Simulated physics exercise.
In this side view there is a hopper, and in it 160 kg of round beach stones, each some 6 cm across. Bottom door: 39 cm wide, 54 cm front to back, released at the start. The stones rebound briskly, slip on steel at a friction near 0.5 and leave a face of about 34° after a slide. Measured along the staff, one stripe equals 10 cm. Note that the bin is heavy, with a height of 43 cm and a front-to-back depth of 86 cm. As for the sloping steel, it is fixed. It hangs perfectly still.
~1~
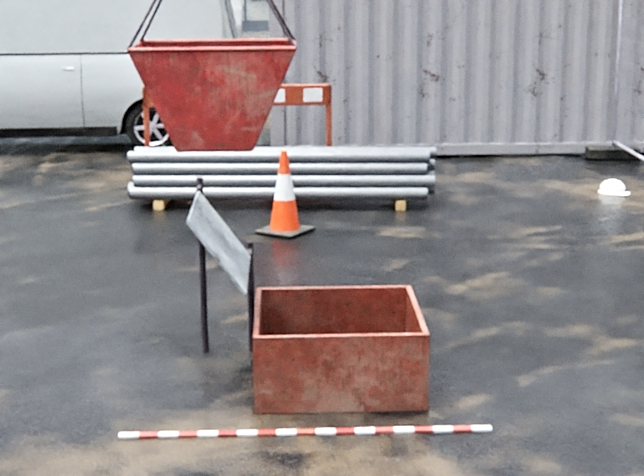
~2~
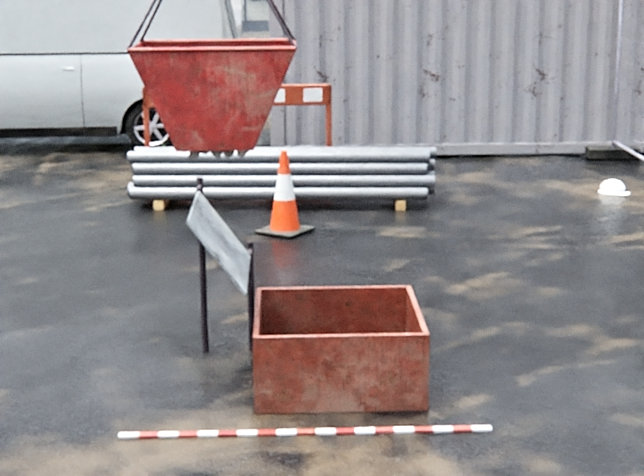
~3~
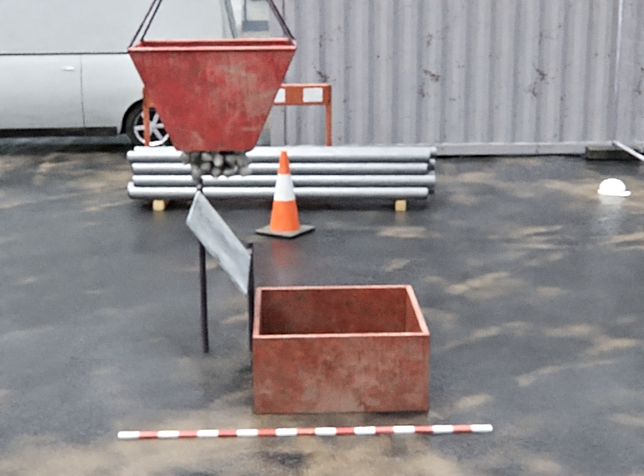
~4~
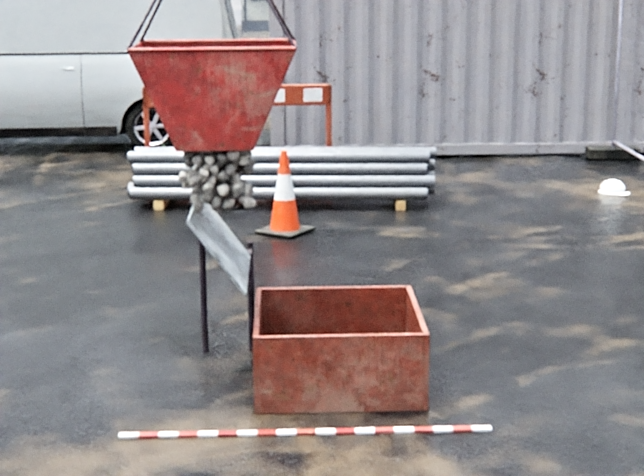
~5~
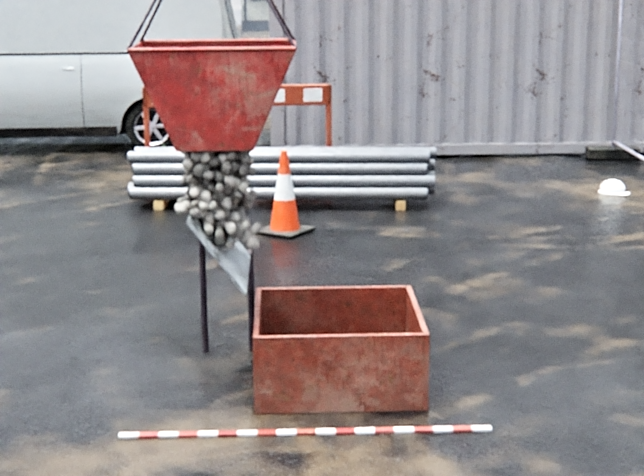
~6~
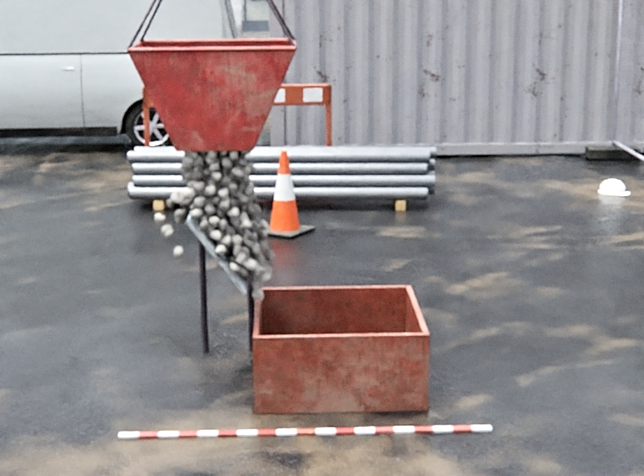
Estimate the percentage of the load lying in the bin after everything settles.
I would say 86 per cent lies in the bin.
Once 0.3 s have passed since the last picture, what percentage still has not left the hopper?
Still inside: Roughly 0 percent.
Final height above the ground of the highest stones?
Max stone height at rest approx 24 cm.
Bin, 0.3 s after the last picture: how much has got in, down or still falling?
60 %.
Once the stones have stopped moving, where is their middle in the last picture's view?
I'd say close to pixel (343, 363).
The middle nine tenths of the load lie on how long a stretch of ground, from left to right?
It spans roughly 110 centimetres.
Then, 0.3 s after the last picture, 0 % in the hopper, 20 % on the steel, 13 % falling or lying left of the bin, 62 % falling or lying in the bin, 5 % falling or lying beside or right of the bin; the stones farthest right are at (385, 356).
Then, 0.7 s after the last picture, 0 % in the hopper, 5 % falling or lying left of the bin, 86 % falling or lying in the bin, 9 % falling or lying beside or right of the bin; the stones farthest right are at (409, 362).
Then, 1.3 s after the last picture, 0 % in the hopper, 5 % falling or lying left of the bin, 86 % falling or lying in the bin, 9 % falling or lying beside or right of the bin; the stones farthest right are at (476, 413).
Then, 2.2 s after the last picture, 0 % in the hopper, 5 % falling or lying left of the bin, 86 % falling or lying in the bin, 9 % falling or lying beside or right of the bin; the stones farthest right are at (486, 414).
Then, 4.1 s after the last picture, 0 % in the hopper, 5 % left of the bin, 86 % in the bin, 9 % beside or right of the bin; the stones farthest right are at (486, 414).
